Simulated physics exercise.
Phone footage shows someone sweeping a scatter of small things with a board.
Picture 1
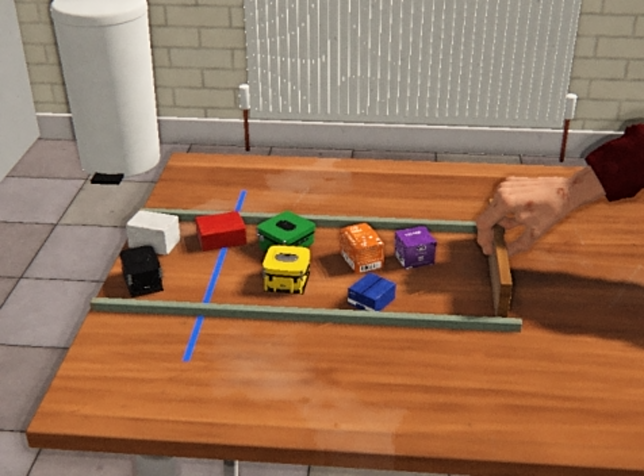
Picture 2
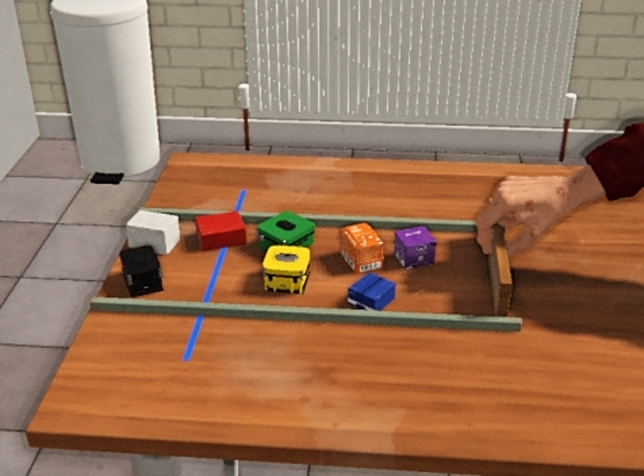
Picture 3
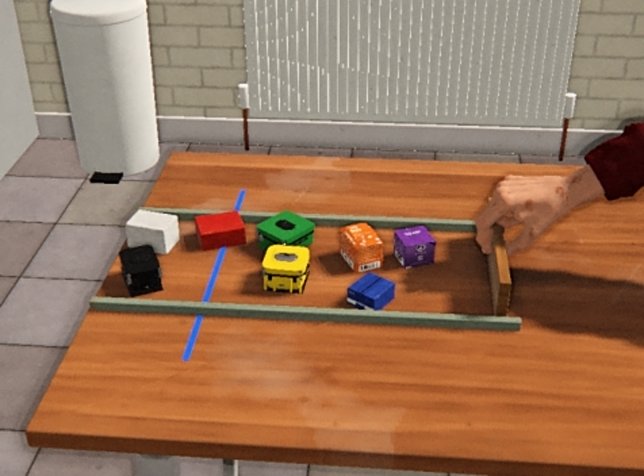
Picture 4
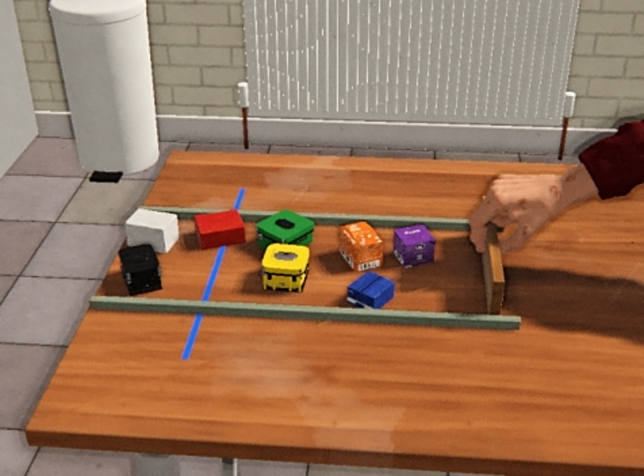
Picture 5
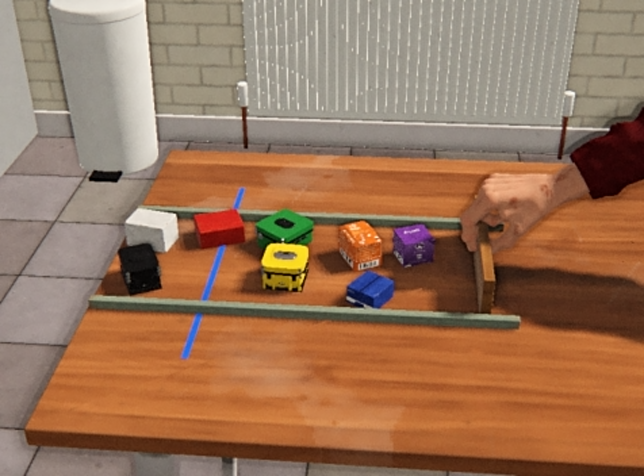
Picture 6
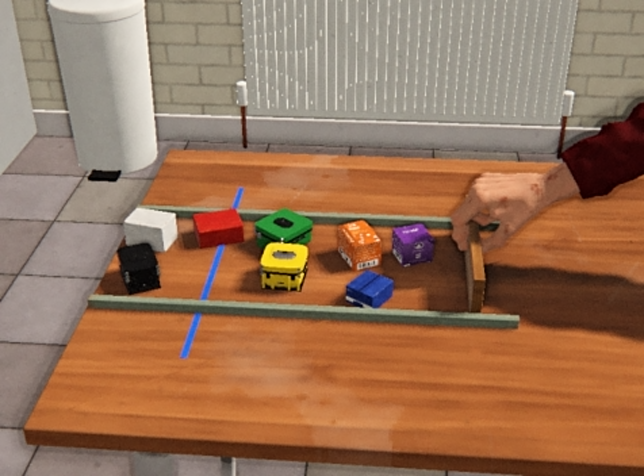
On a wooden table between two green rails, colourful blocks and boxes lie scattered around a blue strip of tape, with a hand holding a small board upright at the right. The board stays nearly still at first, then the hand slides it slightly left, while the scattered objects stay put.
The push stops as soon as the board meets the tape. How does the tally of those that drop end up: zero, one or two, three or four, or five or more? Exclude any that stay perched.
The push knocks just one or two off.
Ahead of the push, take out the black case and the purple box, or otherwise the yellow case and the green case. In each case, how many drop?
1 in the first case, 0 in the second.
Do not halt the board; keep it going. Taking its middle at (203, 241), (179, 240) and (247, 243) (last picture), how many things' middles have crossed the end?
In order: 2, 3, 1.
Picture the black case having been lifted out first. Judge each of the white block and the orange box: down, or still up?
Looking at the two, the white block ends up below and the orange box stays up top.
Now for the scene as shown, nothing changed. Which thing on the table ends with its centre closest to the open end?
Result - the red block.
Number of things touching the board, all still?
3 in contact.
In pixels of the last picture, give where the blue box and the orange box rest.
Answer: First (188, 289), after that (192, 245).
Early on, none off yet; white block at rest near (151, 230); black case at rest near (139, 268); red block at rest near (218, 228).
A while later, none off yet; white block moving near (147, 230); black case at rest near (139, 268); red block travelled a little near (196, 224).
Finally, the number that fall off is one or two; lost, white block.
